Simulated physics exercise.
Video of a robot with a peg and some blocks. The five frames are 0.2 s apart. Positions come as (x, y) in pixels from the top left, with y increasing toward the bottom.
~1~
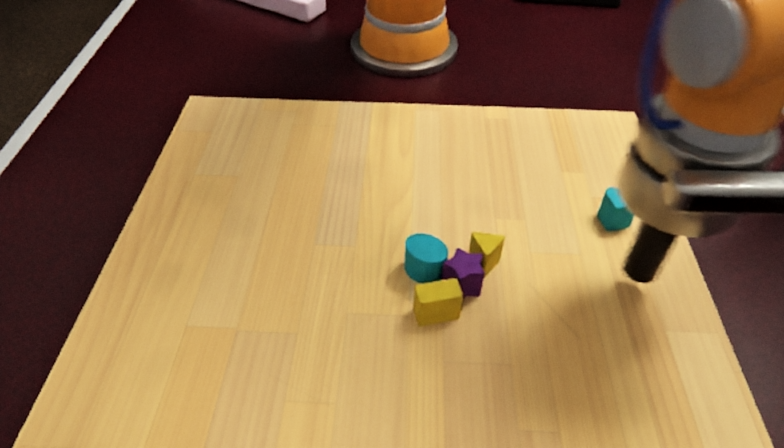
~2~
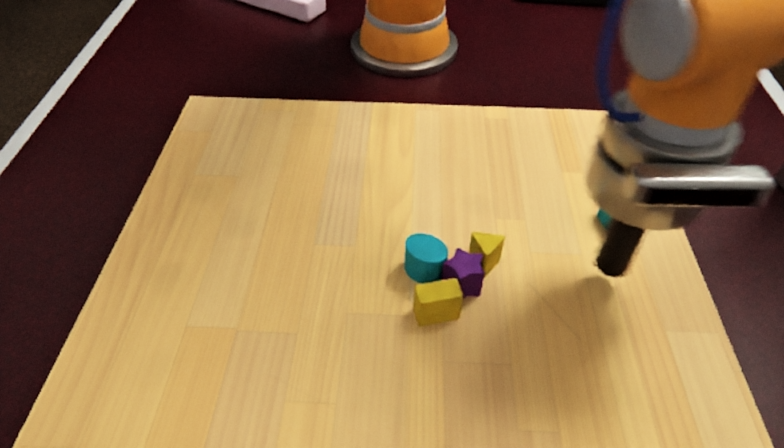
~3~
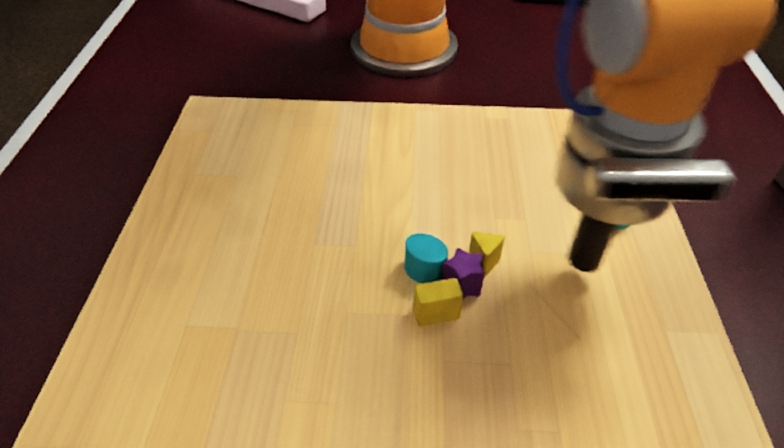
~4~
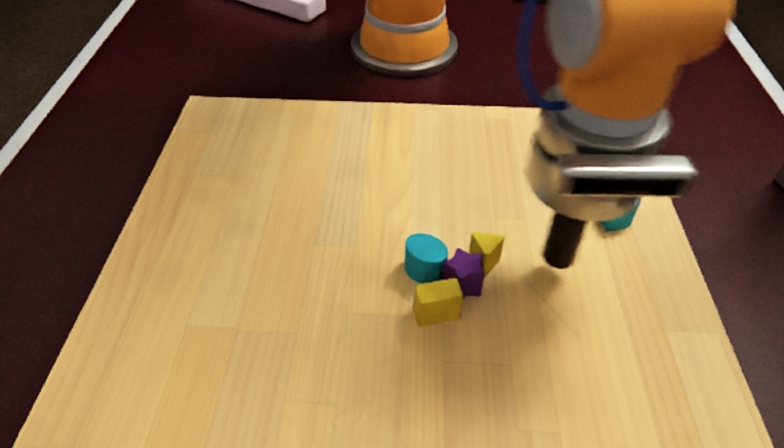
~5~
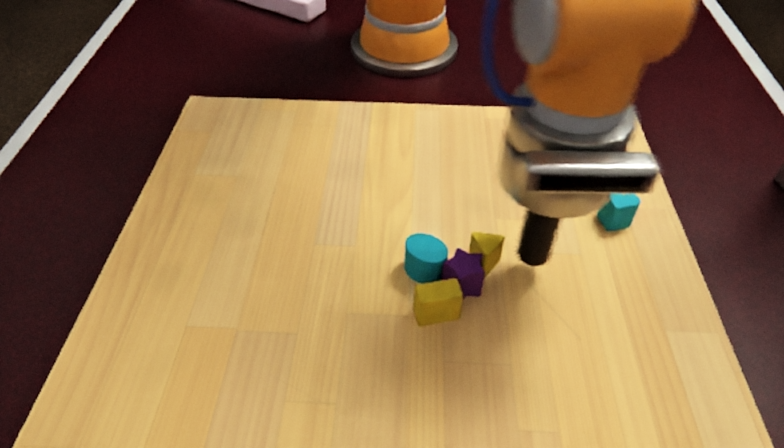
We see a robot arm with a dark peg move steadily left across a wooden board, passing a separate turquoise block and nearing a cluster of turquoise, purple and yellow blocks, while all the blocks stay still.
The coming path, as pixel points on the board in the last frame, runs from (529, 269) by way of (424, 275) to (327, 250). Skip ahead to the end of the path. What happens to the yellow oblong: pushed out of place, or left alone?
At the moment the path ends, the yellow oblong no longer stands where it did.
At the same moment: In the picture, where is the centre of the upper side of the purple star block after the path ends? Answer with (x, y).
Its top face will be centred at roughly (425, 276).
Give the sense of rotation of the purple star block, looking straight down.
My prediction: CCW.
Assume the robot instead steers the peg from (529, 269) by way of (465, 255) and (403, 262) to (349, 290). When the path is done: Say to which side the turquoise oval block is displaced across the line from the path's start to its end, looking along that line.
My answer: Left.
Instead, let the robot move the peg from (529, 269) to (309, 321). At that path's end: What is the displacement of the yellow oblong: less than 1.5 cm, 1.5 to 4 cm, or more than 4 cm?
It goes beyond 4 cm.
On the path given first. One third of the way, peg at (460, 259); turquoise oval block at (414, 248), turned 25° clockwise; yellow oblong at (434, 297); purple star block at (446, 272), turned 55° anticlockwise; yellow triangular block at (442, 233), turned 30° clockwise.
Two thirds of the way, peg at (388, 255); turquoise oval block at (354, 239), turned 50° clockwise; yellow oblong at (432, 304); purple star block at (425, 276), turned 100° anticlockwise; yellow triangular block at (433, 229), turned 45° clockwise.
At the end, peg at (325, 235); turquoise oval block at (291, 221), turned 40° clockwise; yellow oblong at (432, 304); purple star block at (425, 276), turned 100° anticlockwise; yellow triangular block at (433, 229), turned 45° clockwise.
